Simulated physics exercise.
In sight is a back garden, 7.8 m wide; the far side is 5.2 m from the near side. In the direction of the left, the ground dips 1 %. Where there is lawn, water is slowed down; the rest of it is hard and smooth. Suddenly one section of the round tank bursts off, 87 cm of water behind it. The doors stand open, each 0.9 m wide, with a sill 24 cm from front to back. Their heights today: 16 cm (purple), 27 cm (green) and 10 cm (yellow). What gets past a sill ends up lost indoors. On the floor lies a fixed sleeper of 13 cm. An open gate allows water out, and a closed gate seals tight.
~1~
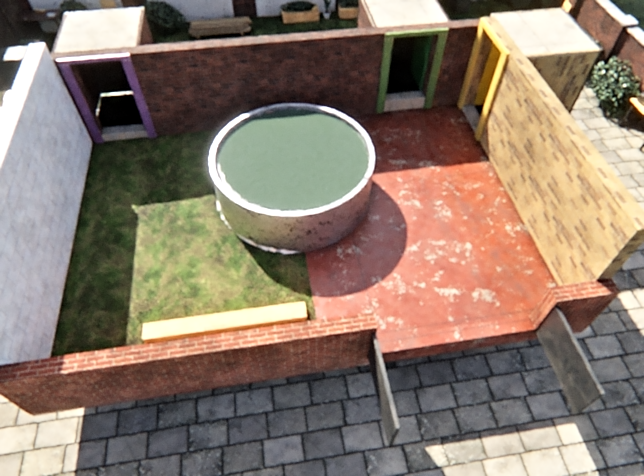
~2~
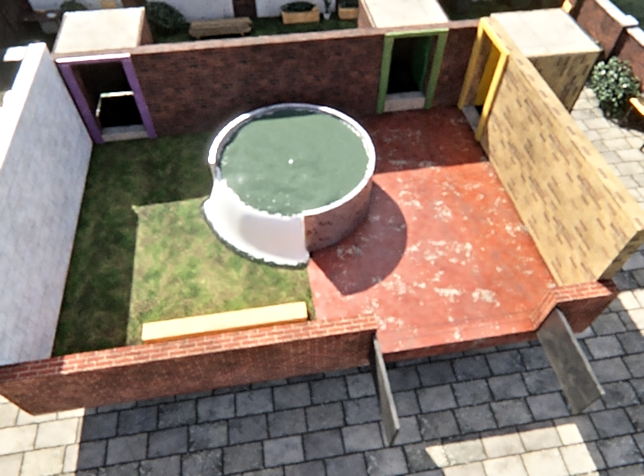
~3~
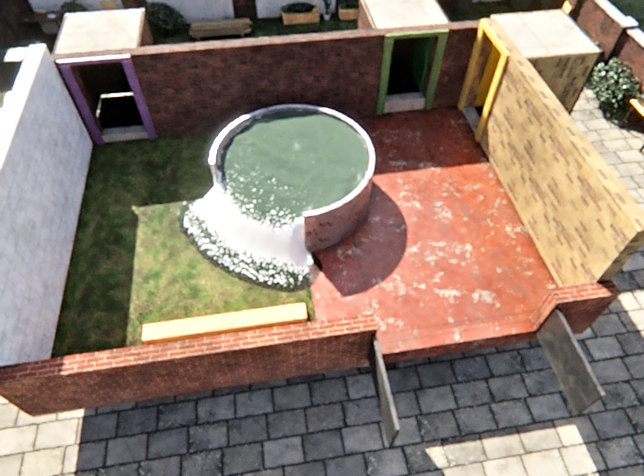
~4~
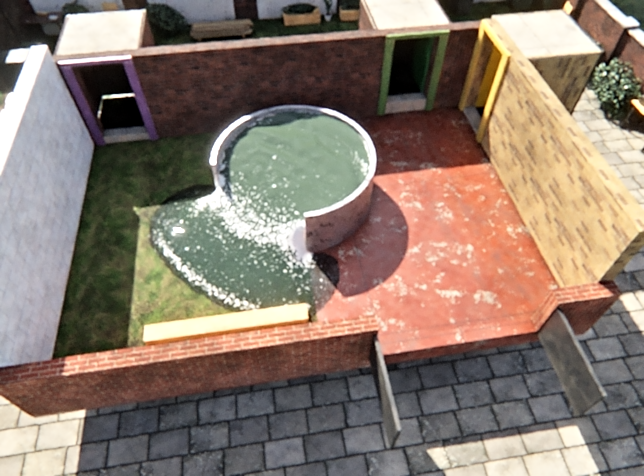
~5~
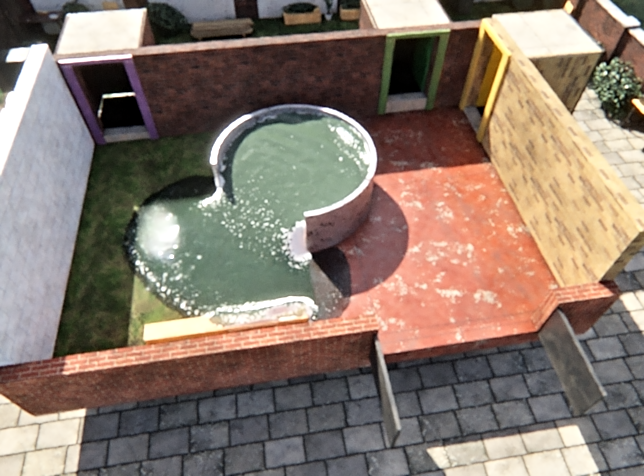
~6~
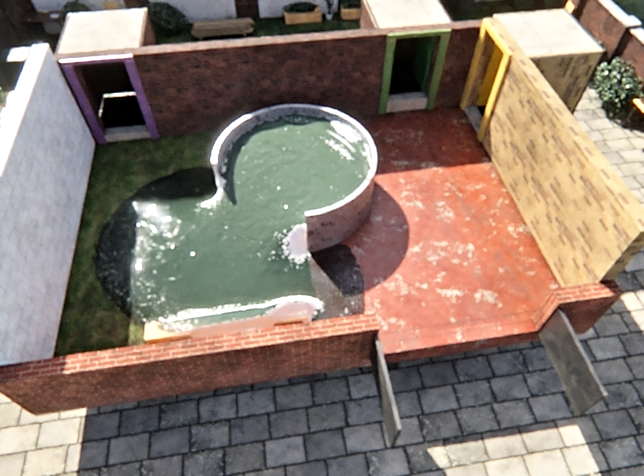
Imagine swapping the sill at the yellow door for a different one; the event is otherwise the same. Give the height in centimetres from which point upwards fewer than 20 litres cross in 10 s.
Roughly 13 cm.
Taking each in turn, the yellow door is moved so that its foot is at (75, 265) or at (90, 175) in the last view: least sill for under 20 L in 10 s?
Minimums: Roughly 31 cm and 22 cm.
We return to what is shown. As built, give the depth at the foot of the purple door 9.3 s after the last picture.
It stands about 16.5 centimetres deep.
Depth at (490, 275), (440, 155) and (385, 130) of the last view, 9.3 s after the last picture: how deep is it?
First spot about 5 cm, second about 11 cm, third about 8 cm.
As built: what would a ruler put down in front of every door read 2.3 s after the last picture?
Purple door 6 cm, green door 0 cm, yellow door 0 cm.
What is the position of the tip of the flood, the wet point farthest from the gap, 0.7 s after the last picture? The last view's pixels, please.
The tip of the flood lies near (47, 388).
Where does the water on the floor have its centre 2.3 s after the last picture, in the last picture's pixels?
Approximately (205, 257).
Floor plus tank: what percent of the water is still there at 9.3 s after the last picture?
I'd say near 88 per cent is still there.
Then, 0.7 s after the last picture water covers 40 % of the floor, deepest (42 cm) near (47, 388); it has not reached the yellow door.
Then, 2.3 s after the last picture water covers 55 % of the floor, deepest (44 cm) near (74, 384); it has not reached the yellow door.
Then, 9.3 s after the last picture water covers 95 % of the floor, deepest (18 cm) near (59, 330); 11 cm at the yellow door, 43 litres in over its 10 cm sill.
At the yellow door as built, the water peaked near 18 cm, 6.7 s after the last picture.
With a sill of 11.5 cm, 30 litres would have come in within the 10 s; with 15.5 cm, 8 litres. So under 20 litres takes about 13 cm.
